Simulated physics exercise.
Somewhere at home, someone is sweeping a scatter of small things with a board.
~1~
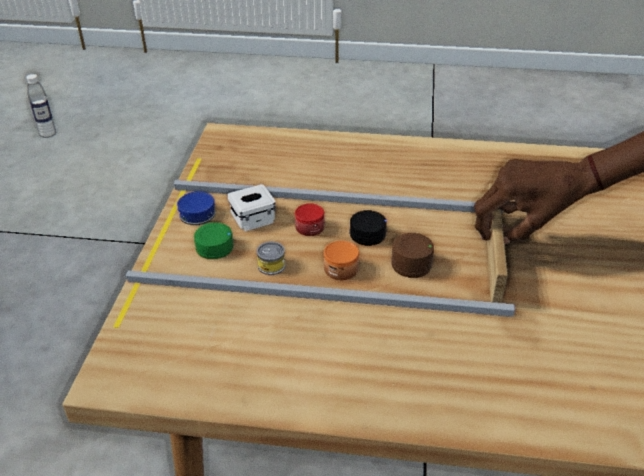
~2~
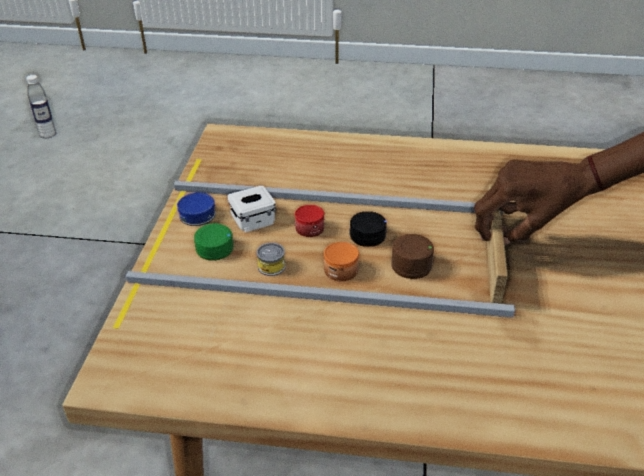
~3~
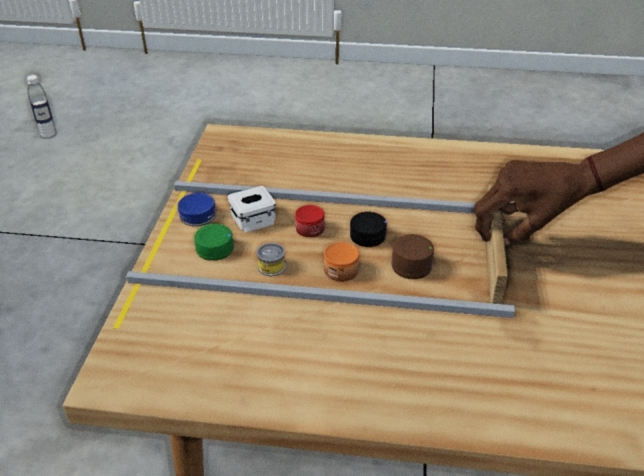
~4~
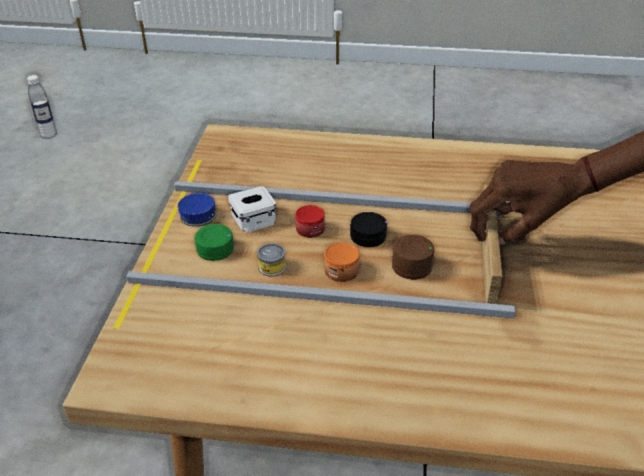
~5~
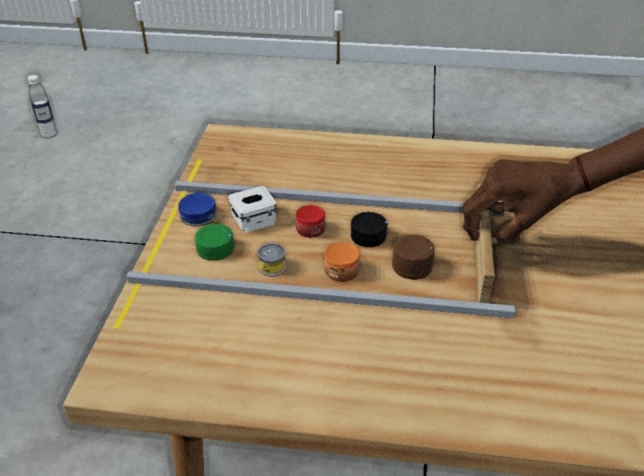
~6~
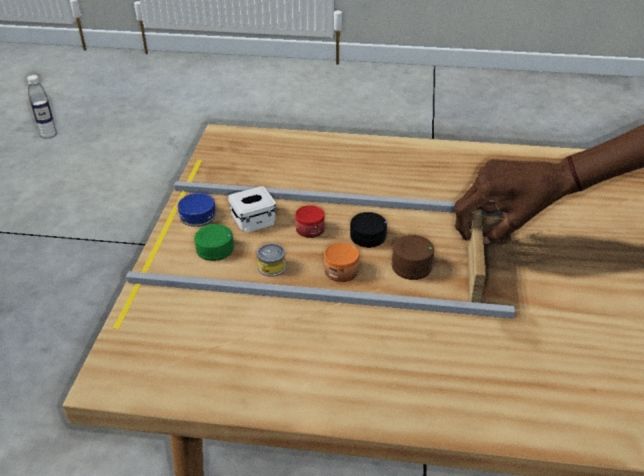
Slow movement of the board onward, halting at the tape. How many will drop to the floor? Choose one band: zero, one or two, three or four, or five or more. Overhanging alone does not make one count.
Five or more.
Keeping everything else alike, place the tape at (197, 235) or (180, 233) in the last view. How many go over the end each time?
In order, 2 then 4.
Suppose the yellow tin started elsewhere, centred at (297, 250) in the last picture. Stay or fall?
Drops.
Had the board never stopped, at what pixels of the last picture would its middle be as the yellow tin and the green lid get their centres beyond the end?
The middle is at (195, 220) when it's the yellow tin, and at (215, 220) when it's the green lid.
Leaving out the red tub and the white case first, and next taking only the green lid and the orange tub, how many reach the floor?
Tally per try: 6 / 5.
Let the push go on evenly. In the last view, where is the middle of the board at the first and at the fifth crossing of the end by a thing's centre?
Its middle is near (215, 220) and then near (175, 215).
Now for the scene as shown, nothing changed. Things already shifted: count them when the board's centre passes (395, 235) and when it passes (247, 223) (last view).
Well, it's 2 at the first one and 8 at the second.
Soon after, none off yet; blue tin at rest near (197, 210); green lid at rest near (214, 242); white case at rest near (253, 209).
After that, none off yet; blue tin at rest near (192, 210); green lid displaced a little near (193, 241); white case displaced about its own width near (229, 199).
In the end, the number that fall off is five or more; gone, brown lid, black lid, orange tub, red tub, yellow tin, white case, green lid and blue tin.
